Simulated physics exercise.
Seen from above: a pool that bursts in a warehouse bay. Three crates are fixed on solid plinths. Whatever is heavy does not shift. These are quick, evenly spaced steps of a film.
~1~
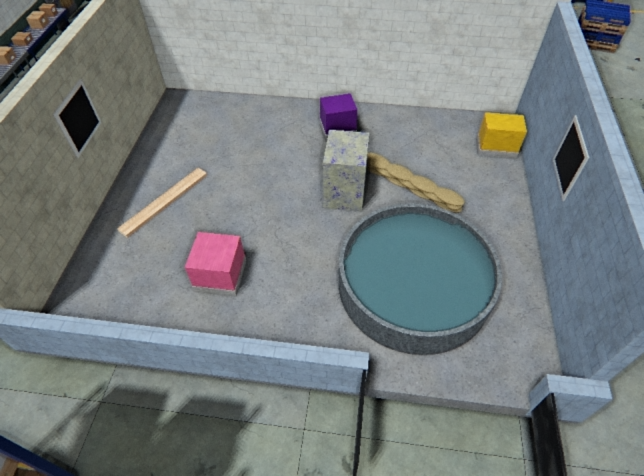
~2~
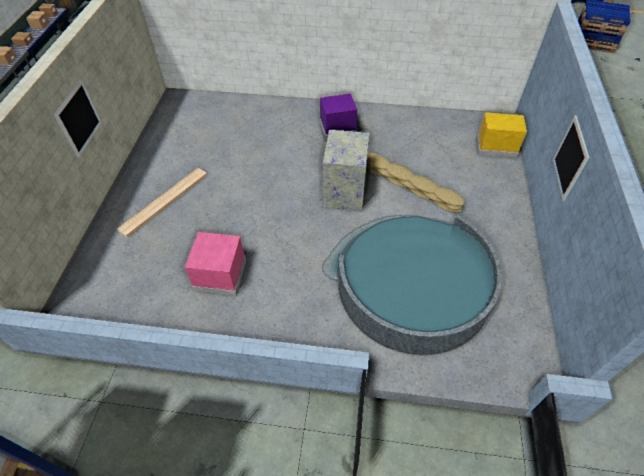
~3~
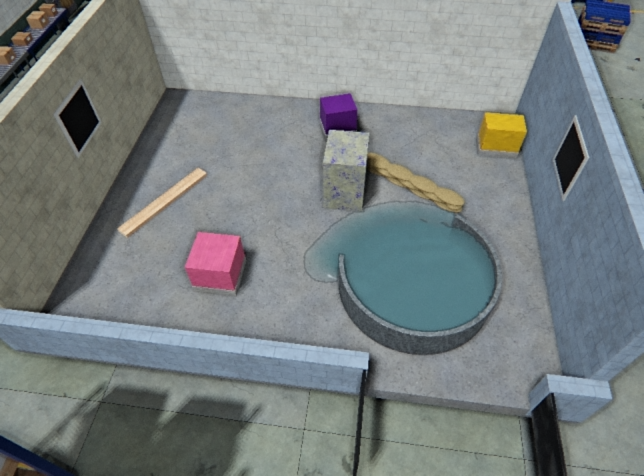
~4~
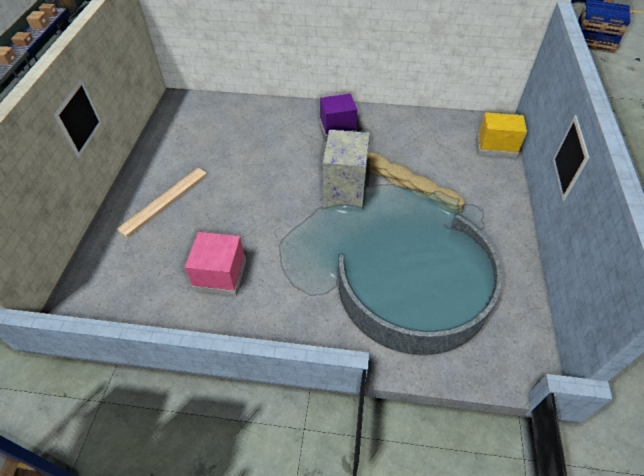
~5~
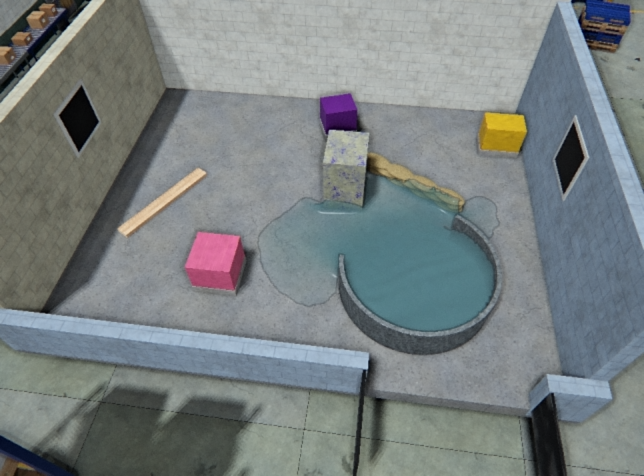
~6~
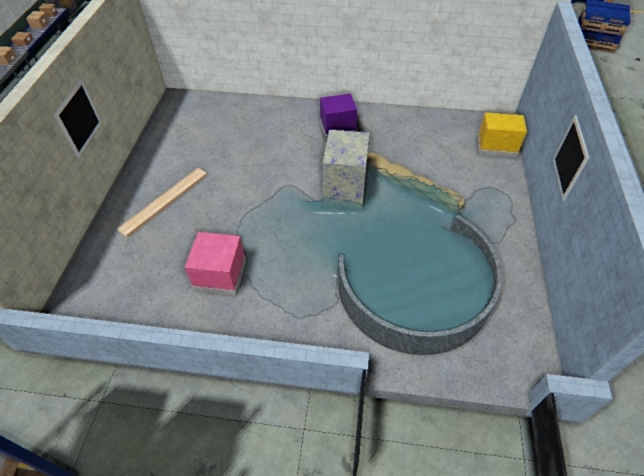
In a walled warehouse bay, a round pool opens on its far side, water spreading past a speckled block toward a pink box.
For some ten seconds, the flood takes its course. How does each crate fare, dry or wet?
The pink crate sits high enough. The purple crate sits high enough. The yellow crate sits high enough.
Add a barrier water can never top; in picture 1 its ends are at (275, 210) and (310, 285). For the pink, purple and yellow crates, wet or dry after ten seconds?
Verdict: Pink crate is left alone, purple crate is left alone, yellow crate is left alone.
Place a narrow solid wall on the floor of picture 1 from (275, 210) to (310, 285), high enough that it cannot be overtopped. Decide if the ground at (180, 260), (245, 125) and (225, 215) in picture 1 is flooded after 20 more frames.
In that order: Clear, awash, clear.
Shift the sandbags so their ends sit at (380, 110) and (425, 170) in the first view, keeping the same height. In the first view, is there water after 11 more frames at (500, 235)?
Looks like it ends up unflooded.
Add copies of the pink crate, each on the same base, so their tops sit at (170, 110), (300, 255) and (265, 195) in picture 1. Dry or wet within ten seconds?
Stays clear, gets flooded, gets flooded.
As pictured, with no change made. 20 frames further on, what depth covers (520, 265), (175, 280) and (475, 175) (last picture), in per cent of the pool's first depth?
About 10, 0 and 2 percent, in that order.
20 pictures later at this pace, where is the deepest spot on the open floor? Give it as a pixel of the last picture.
Near (167, 88).
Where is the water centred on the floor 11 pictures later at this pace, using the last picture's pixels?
Roughly (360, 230).
A moment on, water covers 25 % of the floor; the pink crate water round its plinth, the purple crate water round its plinth, the yellow crate not reached.
Next, water covers 45 % of the floor; the pink crate water round its plinth, the purple crate water round its plinth, the yellow crate water round its plinth.
Then, water covers 65 % of the floor; the pink crate water round its plinth, the purple crate water round its plinth, the yellow crate water round its plinth.
Later, water covers 85 % of the floor; the pink crate water round its plinth, the purple crate water round its plinth, the yellow crate water round its plinth.
In the end, water covers 95 % of the floor; the pink crate stayed above the water, the purple crate stayed above the water, the yellow crate stayed above the water.
